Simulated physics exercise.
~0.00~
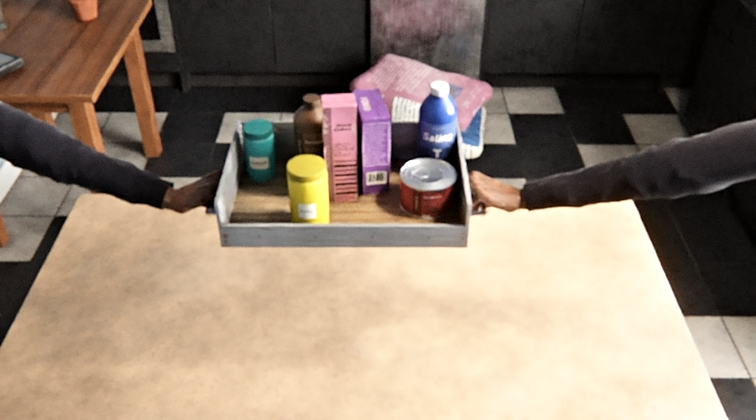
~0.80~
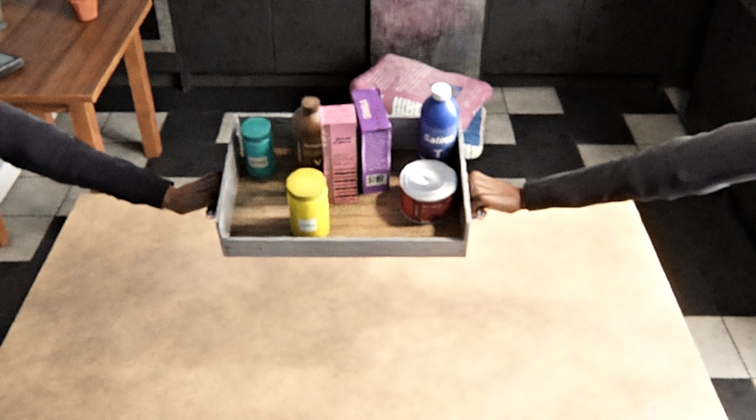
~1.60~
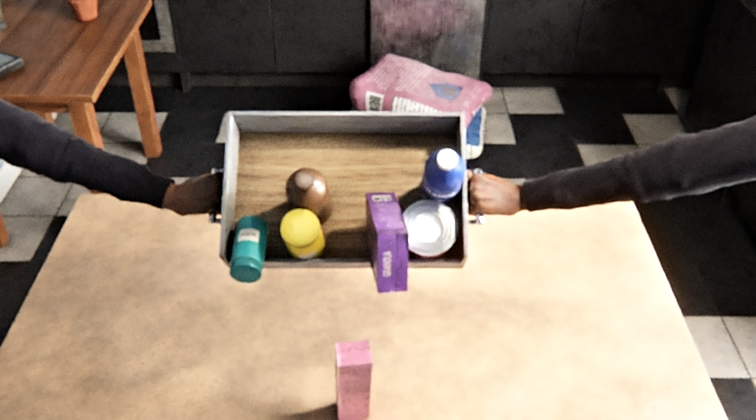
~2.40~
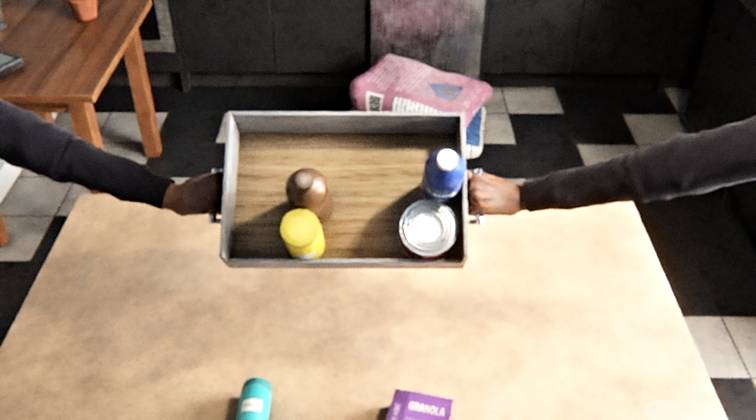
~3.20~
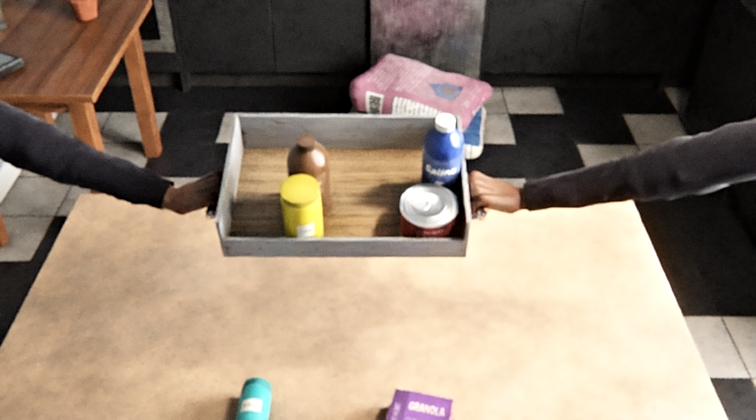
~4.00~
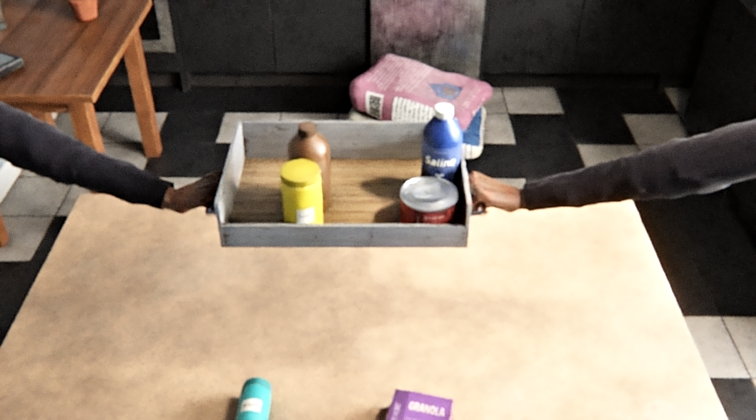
Above a table, two hands tip a crate forward, spilling three containers, then level it.
